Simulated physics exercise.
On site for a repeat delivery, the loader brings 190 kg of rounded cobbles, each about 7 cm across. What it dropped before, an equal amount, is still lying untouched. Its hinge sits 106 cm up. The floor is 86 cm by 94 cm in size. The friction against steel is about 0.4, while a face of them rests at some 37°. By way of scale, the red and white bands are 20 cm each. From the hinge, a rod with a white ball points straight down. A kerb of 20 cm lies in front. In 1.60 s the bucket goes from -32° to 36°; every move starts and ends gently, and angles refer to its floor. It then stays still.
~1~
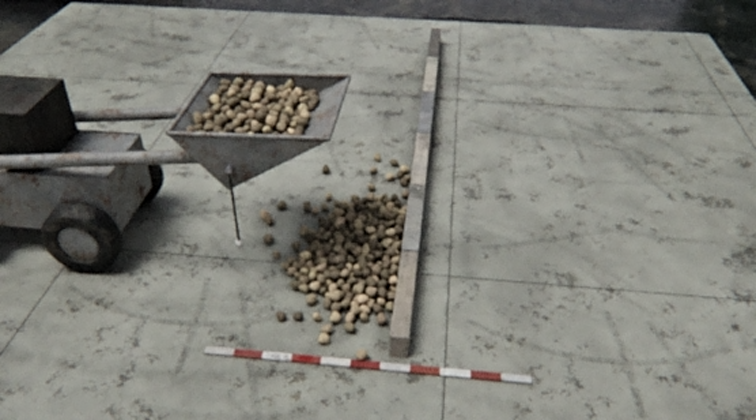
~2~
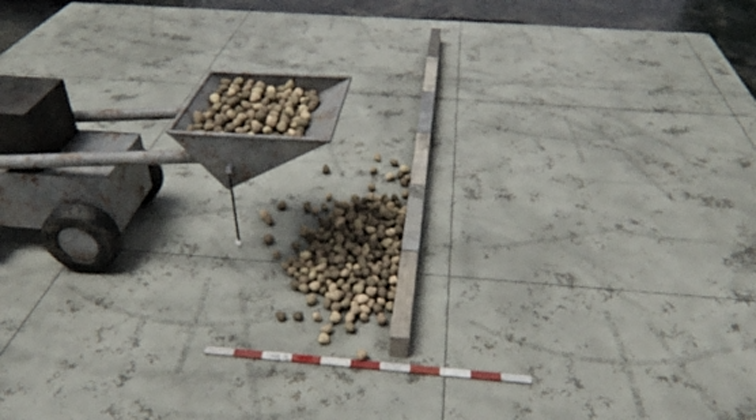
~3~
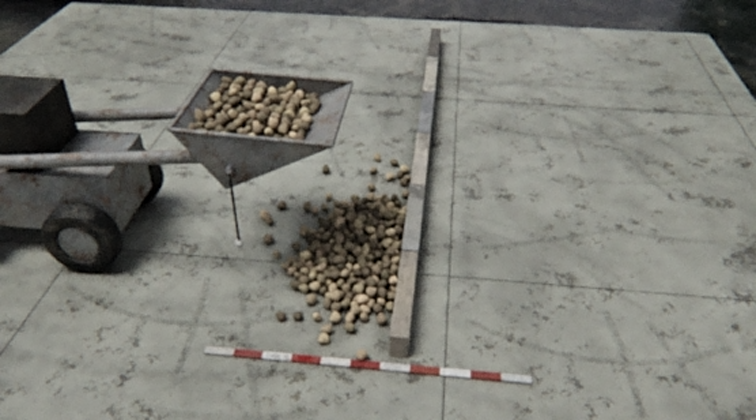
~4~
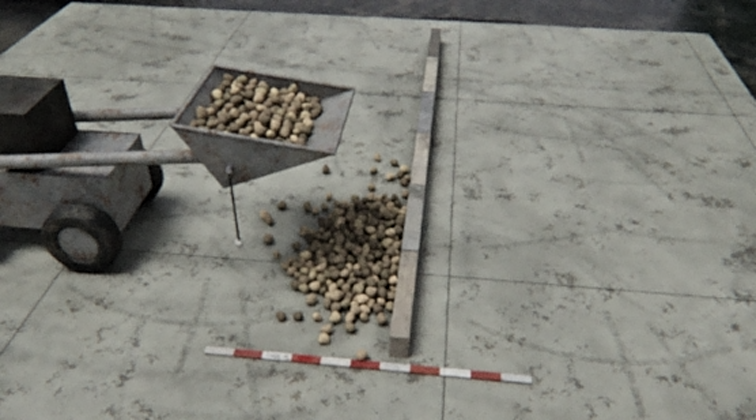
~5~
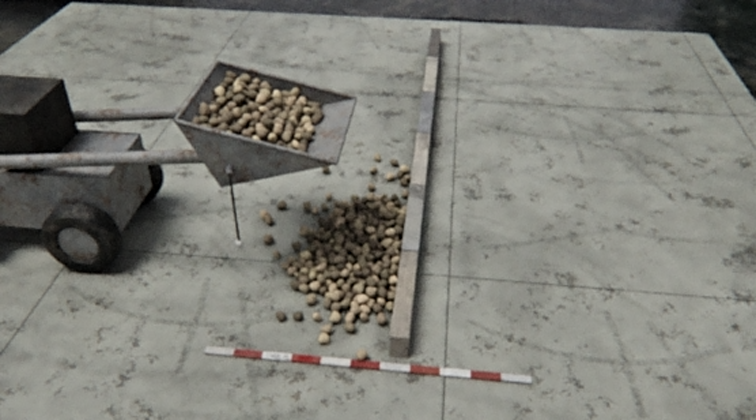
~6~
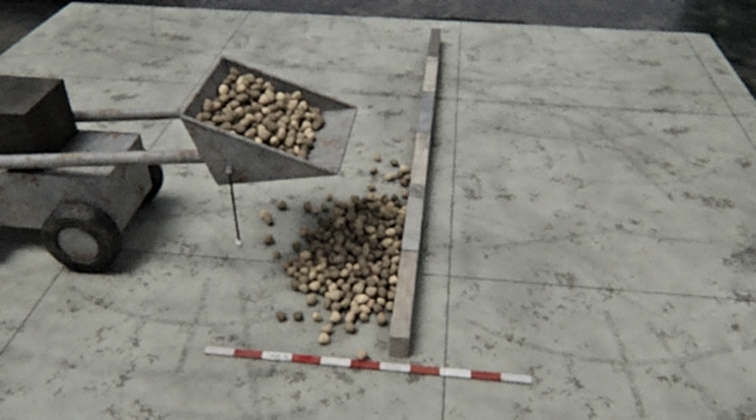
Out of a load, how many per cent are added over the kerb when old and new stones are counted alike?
Around 1 per cent.
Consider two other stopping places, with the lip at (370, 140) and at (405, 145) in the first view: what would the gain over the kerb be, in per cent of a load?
Some 20 percent, and then 80 percent.
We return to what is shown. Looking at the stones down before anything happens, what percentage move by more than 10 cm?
Around 5 in a hundred.
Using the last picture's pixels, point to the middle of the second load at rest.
In the last view, somewhere near (363, 239).
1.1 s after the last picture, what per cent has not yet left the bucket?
About 50 per cent.
Then, 0.6 s after the last picture the floor is at 25°; in per cent of one load, 100 in the bucket, 100 on this side of the kerb; the foremost stones are at (397, 254).
Then, 1.1 s after the last picture the floor is at 36°; in per cent of one load, 52 in the bucket, 148 on this side of the kerb; the foremost stones are at (398, 254).
Then, 1.4 s after the last picture the floor is at 36°; in per cent of one load, 8 in the bucket, 191 on this side of the kerb; the foremost stones are at (410, 242).
Then, 3.9 s after the last picture the floor is at 36°; in per cent of one load, 0 in the bucket, 199 on this side of the kerb, 1 over the kerb; the foremost stones are at (440, 244). Net gain over the kerb, 1.
